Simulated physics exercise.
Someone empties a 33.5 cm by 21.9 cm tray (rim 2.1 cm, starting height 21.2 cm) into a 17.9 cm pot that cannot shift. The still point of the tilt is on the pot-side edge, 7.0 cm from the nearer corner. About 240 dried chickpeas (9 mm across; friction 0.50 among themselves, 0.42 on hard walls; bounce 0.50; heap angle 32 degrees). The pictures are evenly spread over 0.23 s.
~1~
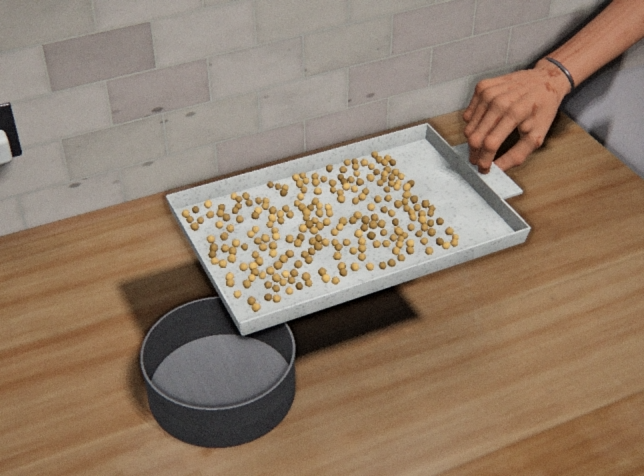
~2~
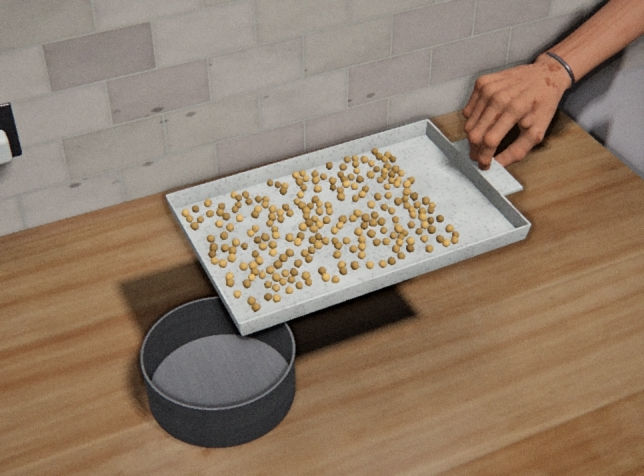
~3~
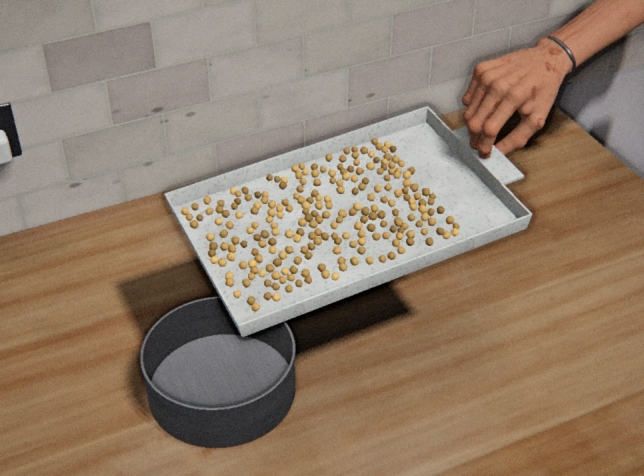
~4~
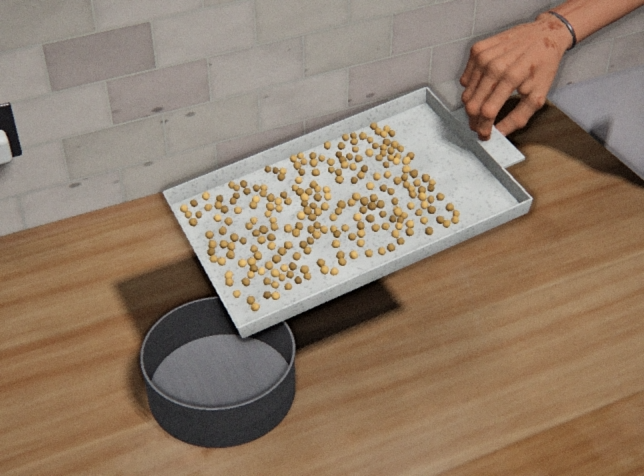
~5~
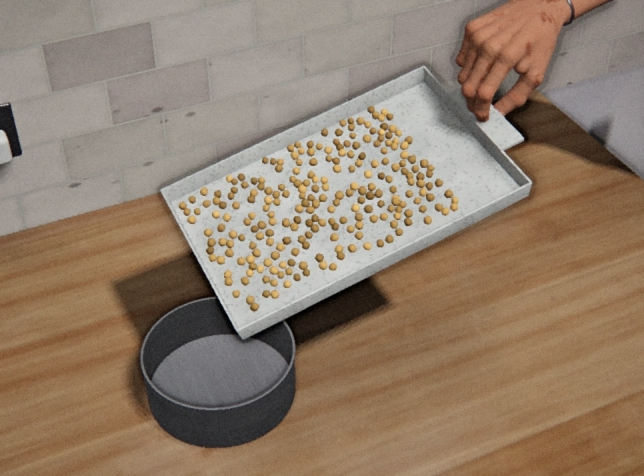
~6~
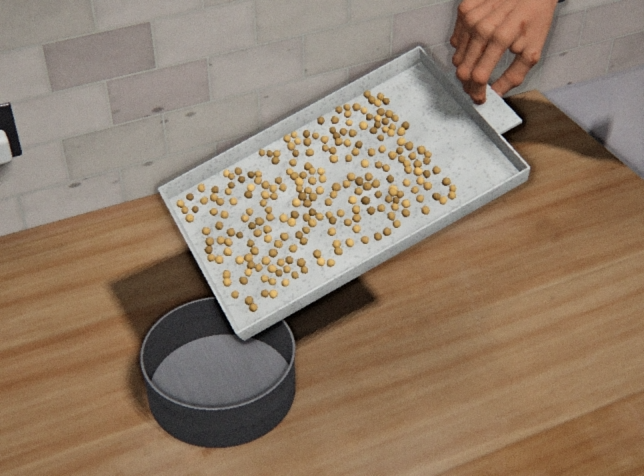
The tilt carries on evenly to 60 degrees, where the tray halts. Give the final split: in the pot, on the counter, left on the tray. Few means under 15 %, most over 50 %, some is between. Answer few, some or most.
In the pot: Few; on the counter: Some; left on the tray: Most.
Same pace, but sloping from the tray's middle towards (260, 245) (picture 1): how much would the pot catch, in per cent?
Some 5 per cent.
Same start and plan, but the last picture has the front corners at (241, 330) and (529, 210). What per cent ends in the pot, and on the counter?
Pot 0, counter 5.
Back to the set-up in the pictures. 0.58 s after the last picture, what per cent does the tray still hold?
Some 80 per cent of the load.
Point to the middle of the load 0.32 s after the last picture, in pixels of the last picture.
Near (238, 243).
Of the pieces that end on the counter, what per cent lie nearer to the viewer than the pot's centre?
Some 90 per cent.
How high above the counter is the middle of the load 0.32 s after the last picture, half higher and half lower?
Some 26 cm.
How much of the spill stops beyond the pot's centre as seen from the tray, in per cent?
Roughly 100 per cent.
Then, 0.20 s after the last picture, tilt 41 degrees; the tray holds 100 %, the pot 0 %.
Then, 0.32 s after the last picture, tilt 54 degrees; the tray holds 100 %, the pot 0 %.
Then, 0.58 s after the last picture, tilt 60 degrees; the tray holds 80 %, the pot 0 %.
In the end, pot 0 %, counter 30 %, tray 70 %.
